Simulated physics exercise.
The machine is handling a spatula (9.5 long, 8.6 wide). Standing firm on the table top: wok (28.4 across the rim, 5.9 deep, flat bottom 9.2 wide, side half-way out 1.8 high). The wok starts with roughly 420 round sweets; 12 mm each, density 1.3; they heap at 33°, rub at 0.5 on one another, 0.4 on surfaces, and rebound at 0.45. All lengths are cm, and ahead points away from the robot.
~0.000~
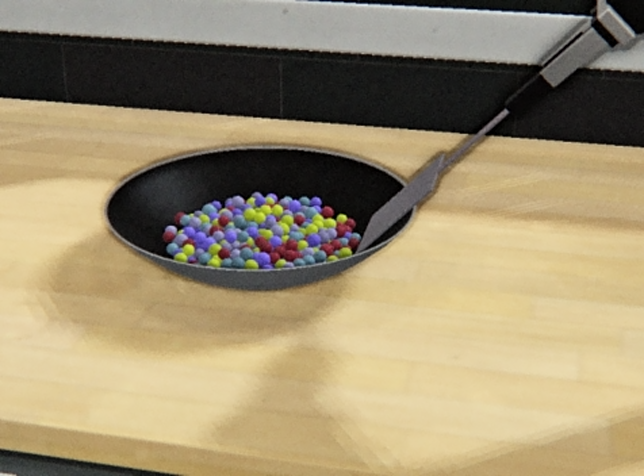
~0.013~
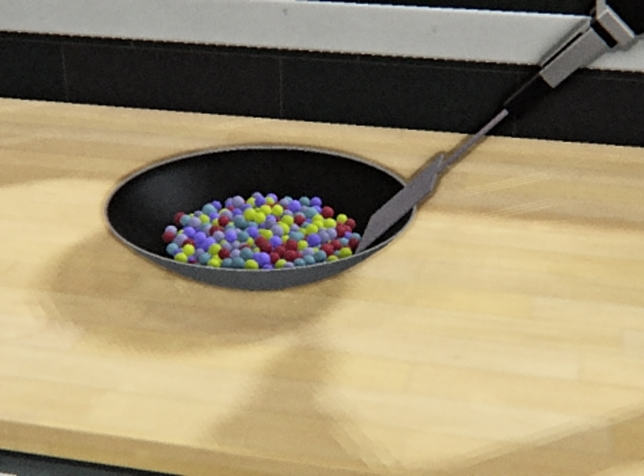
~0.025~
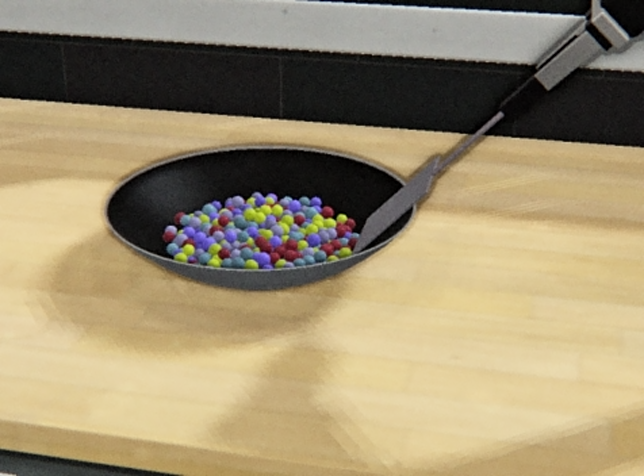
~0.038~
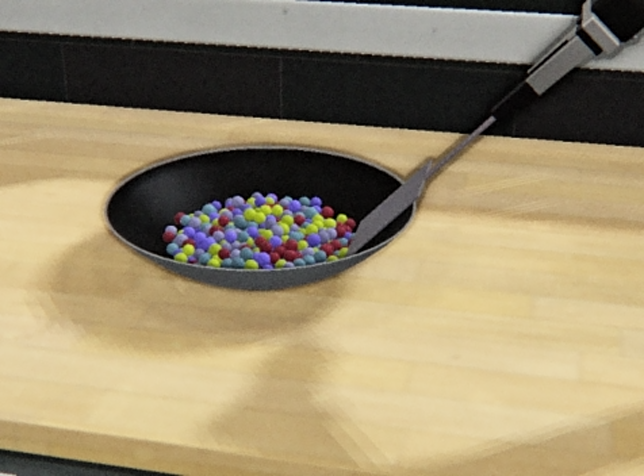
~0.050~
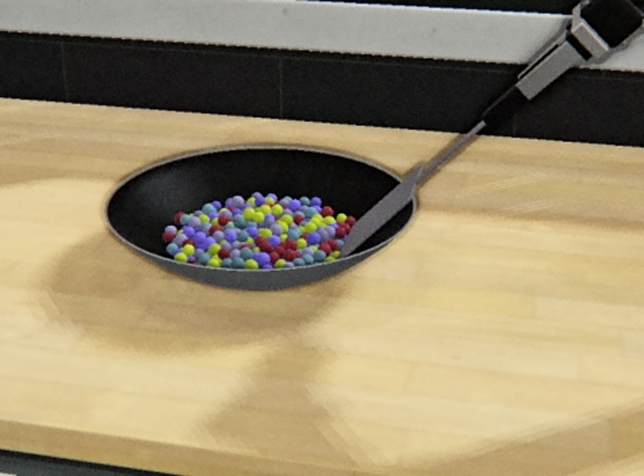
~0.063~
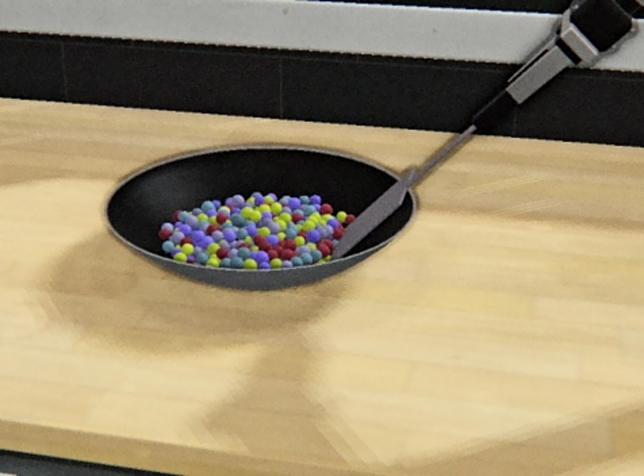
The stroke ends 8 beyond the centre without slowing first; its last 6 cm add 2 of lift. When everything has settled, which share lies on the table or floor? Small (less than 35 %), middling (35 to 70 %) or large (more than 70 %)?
On the table or floor the share is small, less than 35 %.
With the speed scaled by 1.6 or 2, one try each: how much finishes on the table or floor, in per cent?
About 40 and 50 per cent.
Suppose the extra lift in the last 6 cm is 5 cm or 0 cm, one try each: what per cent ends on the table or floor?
Some 15 and 15 per cent.
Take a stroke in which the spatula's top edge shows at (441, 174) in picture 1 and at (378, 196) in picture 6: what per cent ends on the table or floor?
Some 45 per cent.
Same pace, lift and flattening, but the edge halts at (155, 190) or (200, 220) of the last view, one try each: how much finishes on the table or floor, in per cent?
Some 40 and 5 per cent.
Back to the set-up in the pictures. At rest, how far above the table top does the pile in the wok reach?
About 7.0 cm.
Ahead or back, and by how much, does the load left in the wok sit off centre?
Roughly 5.0 cm ahead.
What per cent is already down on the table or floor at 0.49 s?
Roughly 15 per cent.
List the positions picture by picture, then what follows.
Spatula top edge at (438, 171), sloping 47°; upper third of the load around (261, 232), from x 170 to 355, top at y 200; 421 in the wok, in the first frame.
Spatula top edge at (437, 172), sloping 47°; upper third of the load around (261, 232), from x 170 to 355, top at y 200, in the second frame.
Spatula top edge at (433, 174), sloping 47°; upper third of the load around (261, 232), from x 170 to 355, top at y 200, in the third frame.
Spatula top edge at (425, 178), sloping 47°; upper third of the load around (261, 232), from x 170 to 355, top at y 200, in the fourth frame.
Spatula top edge at (417, 182), sloping 47°; upper third of the load around (261, 232), from x 170 to 350, top at y 200, in the fifth frame.
Spatula top edge at (408, 185), sloping 47°; upper third of the load around (261, 231), from x 165 to 350, top at y 200; 421 in the wok, in the sixth frame.
By 0.15 s, sloping 47°, highest piece 6 above the table; 421 in the wok.
By 0.24 s, sloping 47°, highest piece 7 above the table; 421 in the wok.
By 0.49 s, sloping 47°, highest piece 7 above the table; 356 in the wok, 59 on the table or floor, 6 on the blade or in flight.
By 1.54 s, sloping 47°, highest piece 6 above the table; 354 in the wok, 67 on the table or floor.
Final count, 354 in the wok, 67 on the table or floor. That is 16 % on the table or floor.
